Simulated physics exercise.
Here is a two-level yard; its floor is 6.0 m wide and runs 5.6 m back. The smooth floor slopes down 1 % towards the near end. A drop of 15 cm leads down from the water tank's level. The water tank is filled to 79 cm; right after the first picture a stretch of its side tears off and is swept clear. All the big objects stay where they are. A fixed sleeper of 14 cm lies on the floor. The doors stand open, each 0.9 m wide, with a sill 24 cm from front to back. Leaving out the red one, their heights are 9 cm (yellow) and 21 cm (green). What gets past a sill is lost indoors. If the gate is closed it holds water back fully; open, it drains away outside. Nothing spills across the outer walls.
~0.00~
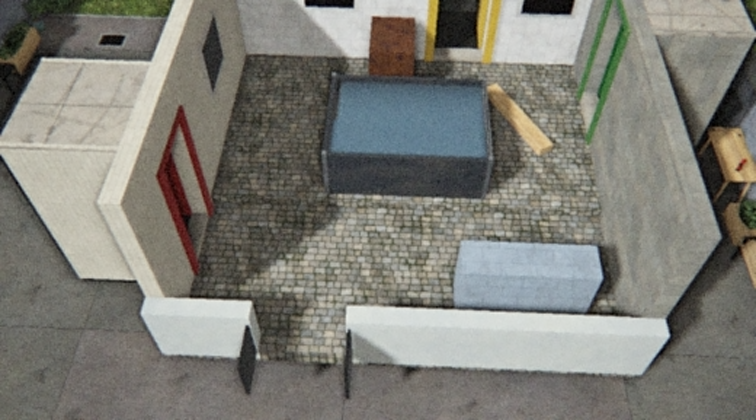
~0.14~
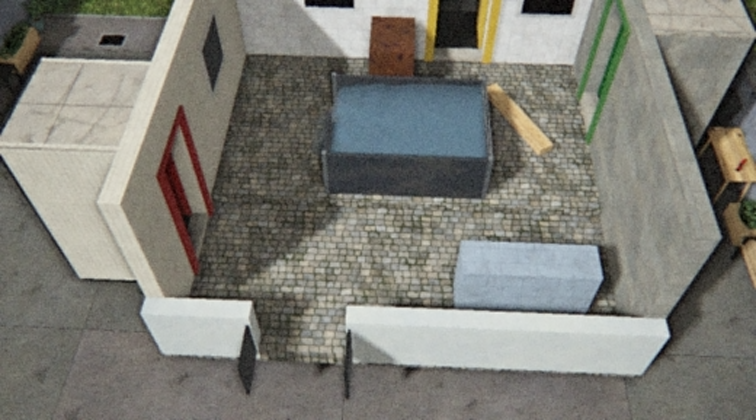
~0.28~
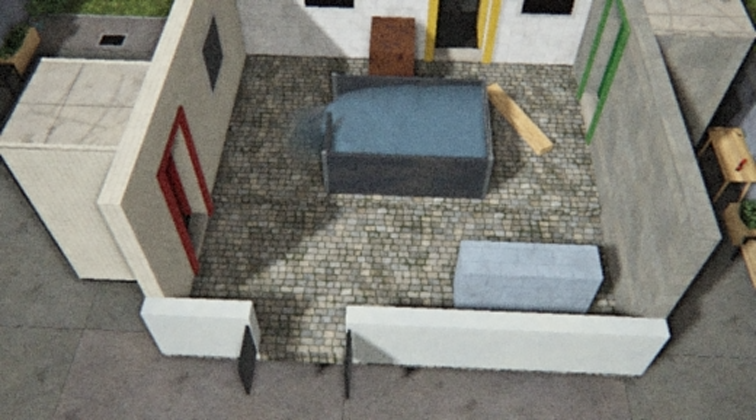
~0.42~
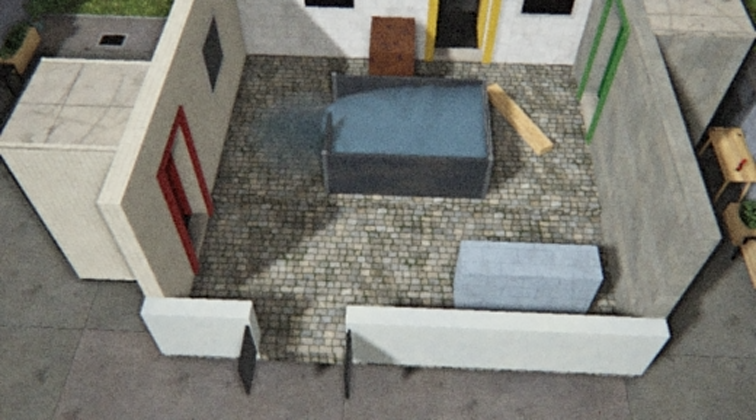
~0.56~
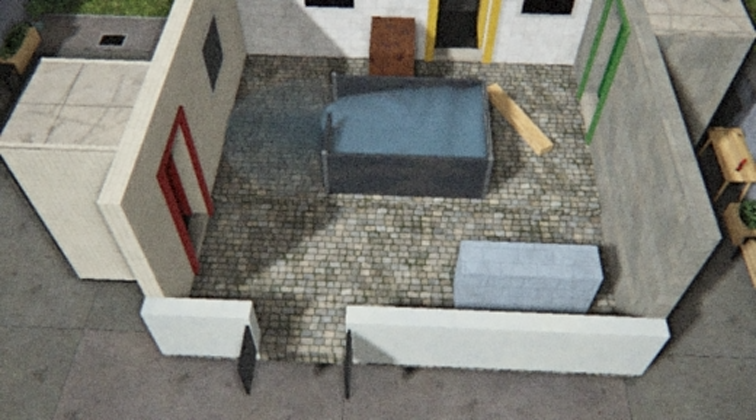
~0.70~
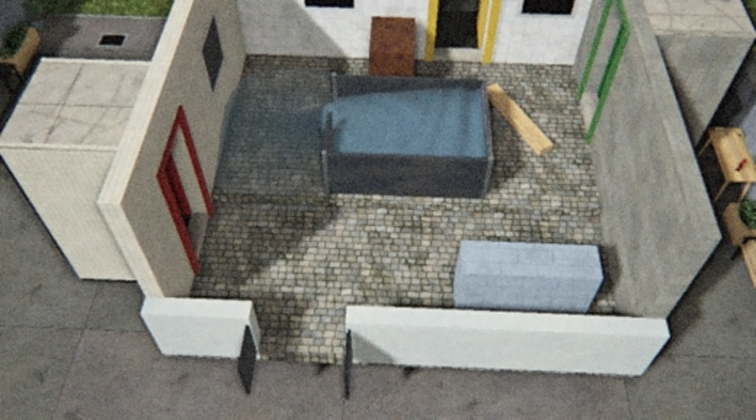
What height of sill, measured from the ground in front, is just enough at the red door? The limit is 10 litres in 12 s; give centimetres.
Some 7 cm above the ground.
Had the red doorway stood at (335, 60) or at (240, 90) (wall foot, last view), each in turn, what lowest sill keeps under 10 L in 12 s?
Roughly 17 and 33 cm.
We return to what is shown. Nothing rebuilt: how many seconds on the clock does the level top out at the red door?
At about 2.0 s.
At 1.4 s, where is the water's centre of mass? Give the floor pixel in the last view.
Around (362, 144).
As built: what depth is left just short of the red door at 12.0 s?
Roughly 5.0 cm deep.
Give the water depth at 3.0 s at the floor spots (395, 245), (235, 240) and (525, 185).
In that order: 0, 7 and 0 cm.
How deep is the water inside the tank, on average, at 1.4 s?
Some 56 cm.
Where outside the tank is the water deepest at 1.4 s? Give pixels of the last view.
At about (247, 54).
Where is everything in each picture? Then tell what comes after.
In the first frame, the water tank at (408, 119) is whole and still, 79 cm deep; the red door at (188, 198) is dry.
In the second frame, the gap is at (335, 122), the front 0.3 m out at (316, 148); the back of the water tank holds 79 cm.
In the third frame, the front is at (287, 144), 0.8 m from the gap at (336, 123); 0.8 m2 of floor is wet, 79 cm left at the back.
In the fourth frame, water pours out at (336, 124) and has run 1.4 m, to (252, 137); about 8 cm deep outside, 79 cm at the back.
In the fifth frame, the front is at (234, 109), 1.8 m from the gap at (336, 124); 3.5 m2 of floor is wet, 78 cm left at the back.
In the sixth frame, the gap is at (336, 123), the front 1.9 m out at (215, 181); the back of the water tank holds 70 cm; the red door at (188, 198), 2.8 m from the gap, is still 0.9 m from the nearest water.
After 1.4 s water covers 20 % of the floor, deepest (56 cm) near (247, 54); 10 cm at the red door, 0 litres in over its 9 cm sill.
After 3.0 s water covers 45 % of the floor, deepest (33 cm) near (246, 60); 9 cm at the red door, 2 litres in over its 9 cm sill.
After 12.0 s water covers 95 % of the floor, deepest (17 cm) near (594, 348); 5 cm at the red door, 3 litres in over its 9 cm sill.
At the red door as built, the water arrived by 1.1 s and peaked near 11 cm at 2.0 s.
With a sill of 6.5 cm, 14 litres would have come in within the 12 s; with 8.5 cm, 4 litres. So under 10 litres takes about 7 cm.
